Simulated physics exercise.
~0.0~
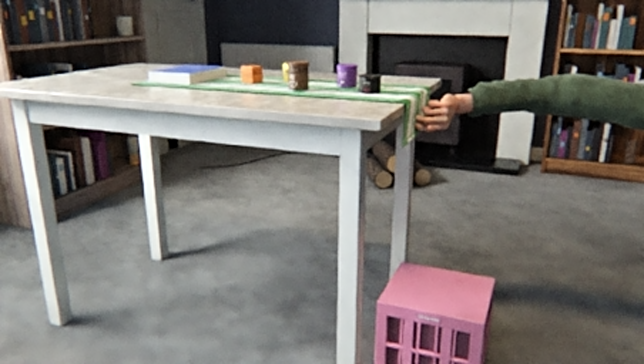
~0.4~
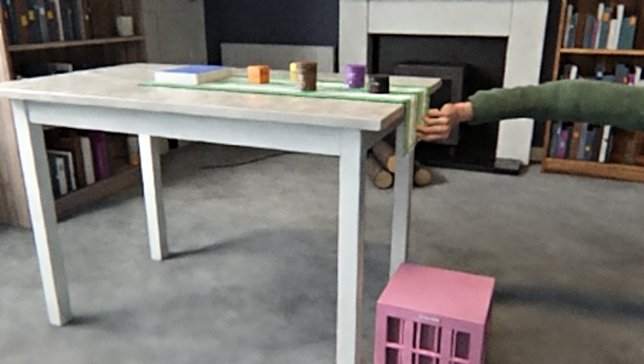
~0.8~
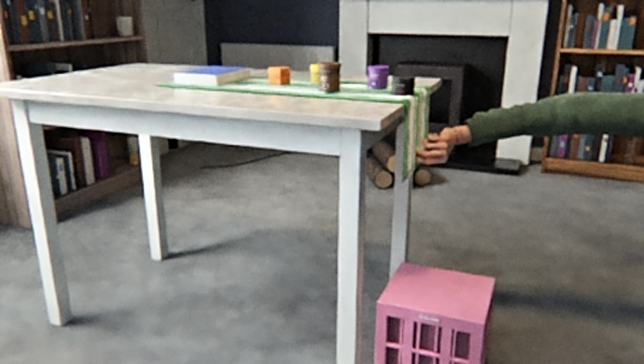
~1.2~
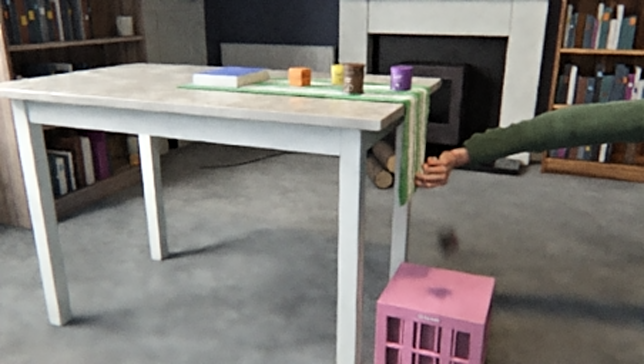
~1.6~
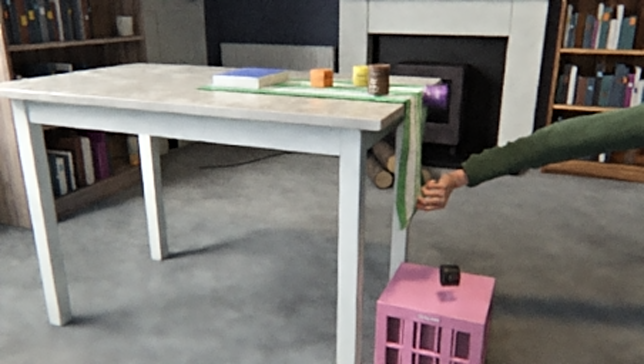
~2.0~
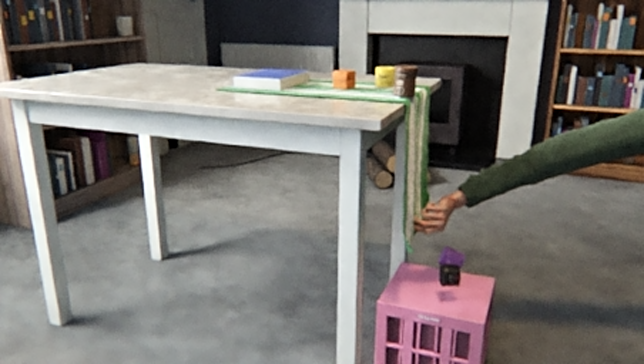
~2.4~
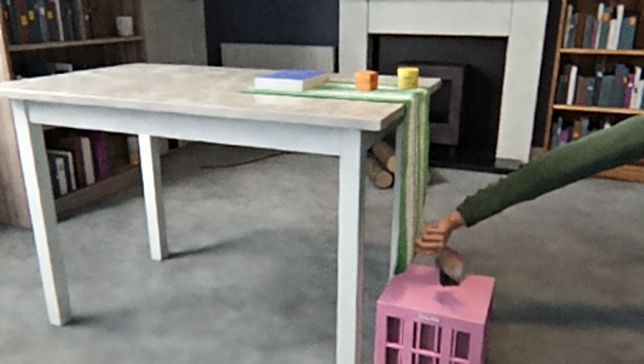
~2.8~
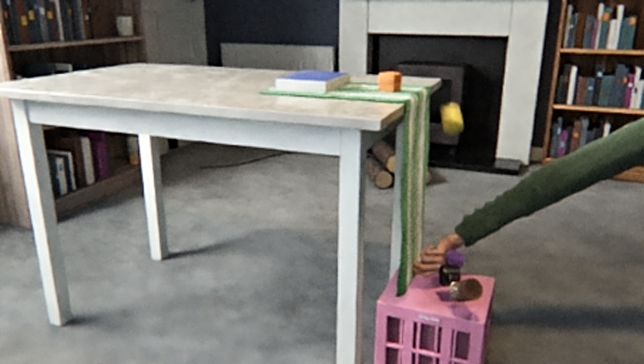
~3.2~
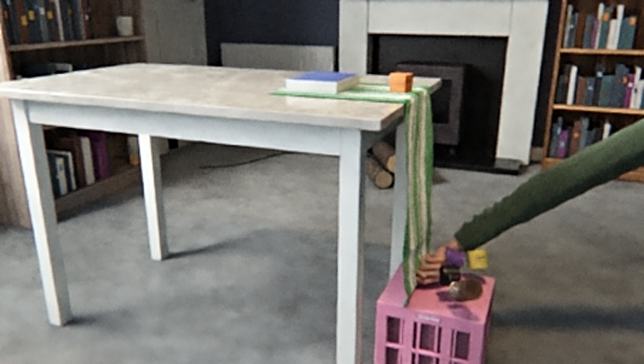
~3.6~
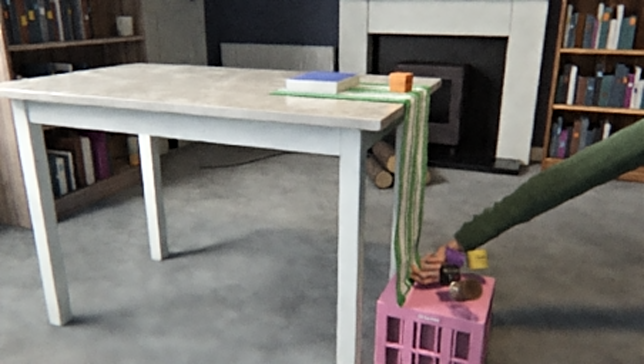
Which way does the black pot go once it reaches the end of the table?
It moves down, dropping from the table's edge to the top of the pink crate.
